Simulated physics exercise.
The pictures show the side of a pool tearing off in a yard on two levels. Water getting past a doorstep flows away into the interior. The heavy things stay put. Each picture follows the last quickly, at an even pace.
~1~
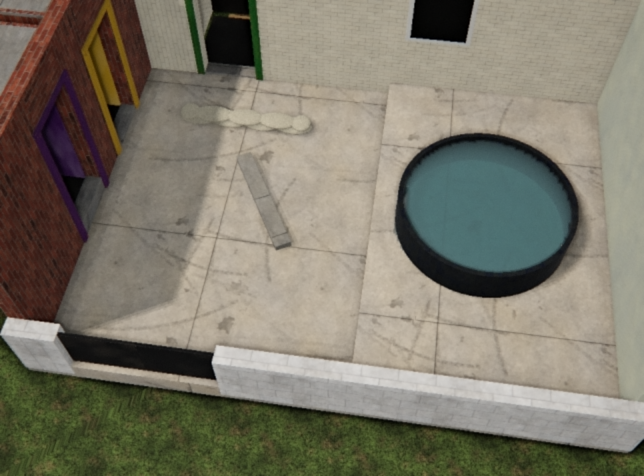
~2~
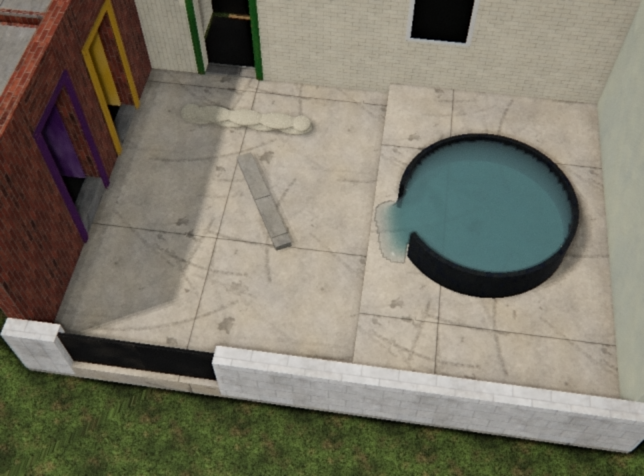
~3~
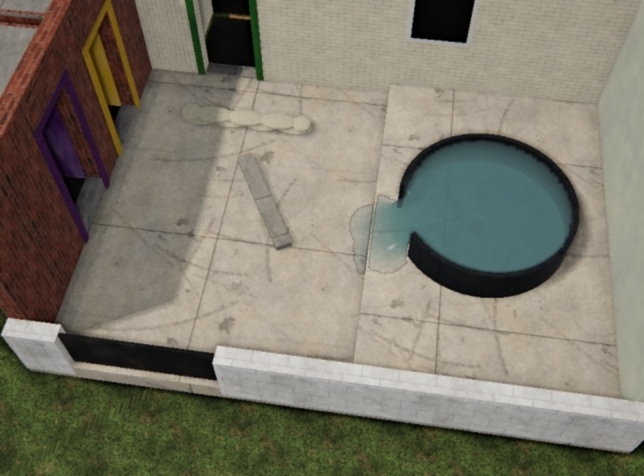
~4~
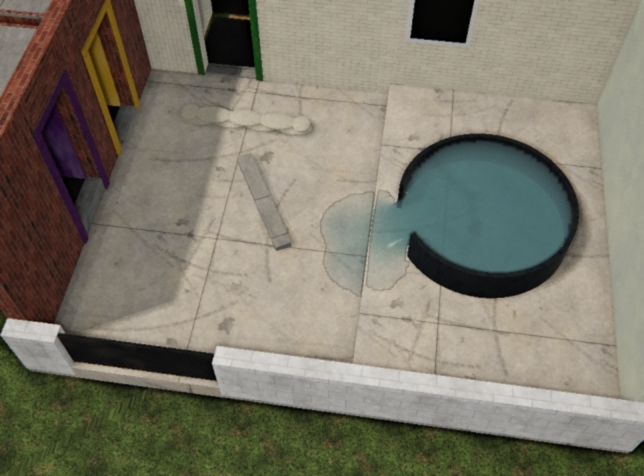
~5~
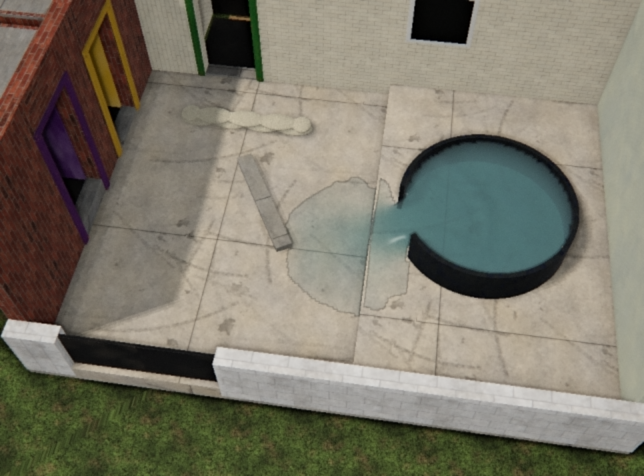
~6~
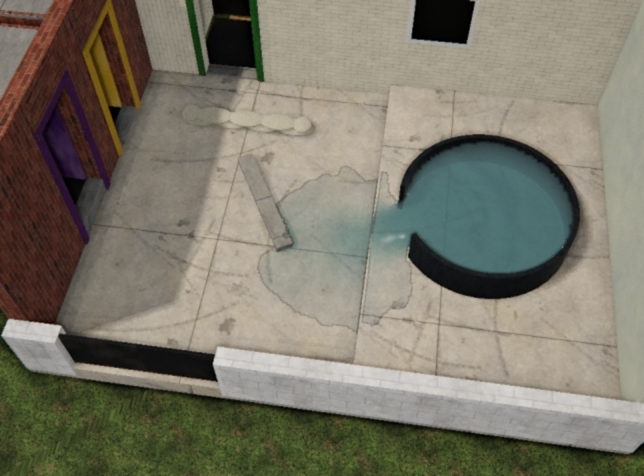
A round pool bursting open on its left side, teal water pouring through the gap and spreading leftward across the paved yard.
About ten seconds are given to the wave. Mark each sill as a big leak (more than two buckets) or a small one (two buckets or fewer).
Green door: Small; yellow door: Small; purple door: Small.
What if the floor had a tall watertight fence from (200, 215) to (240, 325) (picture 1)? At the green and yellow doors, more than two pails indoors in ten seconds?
Green door falls short; yellow door exceeds the limit.
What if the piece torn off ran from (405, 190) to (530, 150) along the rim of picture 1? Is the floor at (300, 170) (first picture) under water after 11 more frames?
Result: Reached.
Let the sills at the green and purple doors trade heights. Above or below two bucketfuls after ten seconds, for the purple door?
Observation: Purple door surpasses it.
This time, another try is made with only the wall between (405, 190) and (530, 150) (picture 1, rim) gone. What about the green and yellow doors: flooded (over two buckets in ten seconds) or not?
Well, the green door breaks the limit and the yellow door breaks the limit.
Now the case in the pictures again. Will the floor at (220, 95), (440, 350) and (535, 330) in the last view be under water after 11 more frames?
Same order as asked: Dry as before; dry as before; dry as before.
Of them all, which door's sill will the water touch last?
Answer: The green one.
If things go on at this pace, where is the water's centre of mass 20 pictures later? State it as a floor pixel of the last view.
Around pixel (358, 241) of the last picture.
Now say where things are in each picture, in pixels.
The first picture shows still water in the pool at (487, 204).
In the second picture, the front is at (384, 208), out from the gap at (402, 224).
In the third picture, the front is at (364, 211), out from the gap at (402, 226).
In the fourth picture, the front is at (331, 214), out from the gap at (402, 226).
In the fifth picture, the front is at (292, 227), out from the gap at (402, 226).
In the sixth picture, the front is at (273, 281), out from the gap at (403, 226).
A moment on, water covers 20 % of the floor; the green door not reached, the yellow door not reached, the purple door not reached.
Next, water covers 40 % of the floor; the green door not reached, the yellow door not reached, the purple door not reached.
Then, water covers 50 % of the floor; the green door not reached, the yellow door wet at the sill, nothing in, the purple door wet at the sill, nothing in.
Later, water covers 55 % of the floor; the green door wet at the sill, nothing in, the yellow door under two buckets in, the purple door wet at the sill, nothing in.
In the end, water covers 60 % of the floor; the green door wet at the sill, nothing in, the yellow door under two buckets in, the purple door wet at the sill, nothing in.
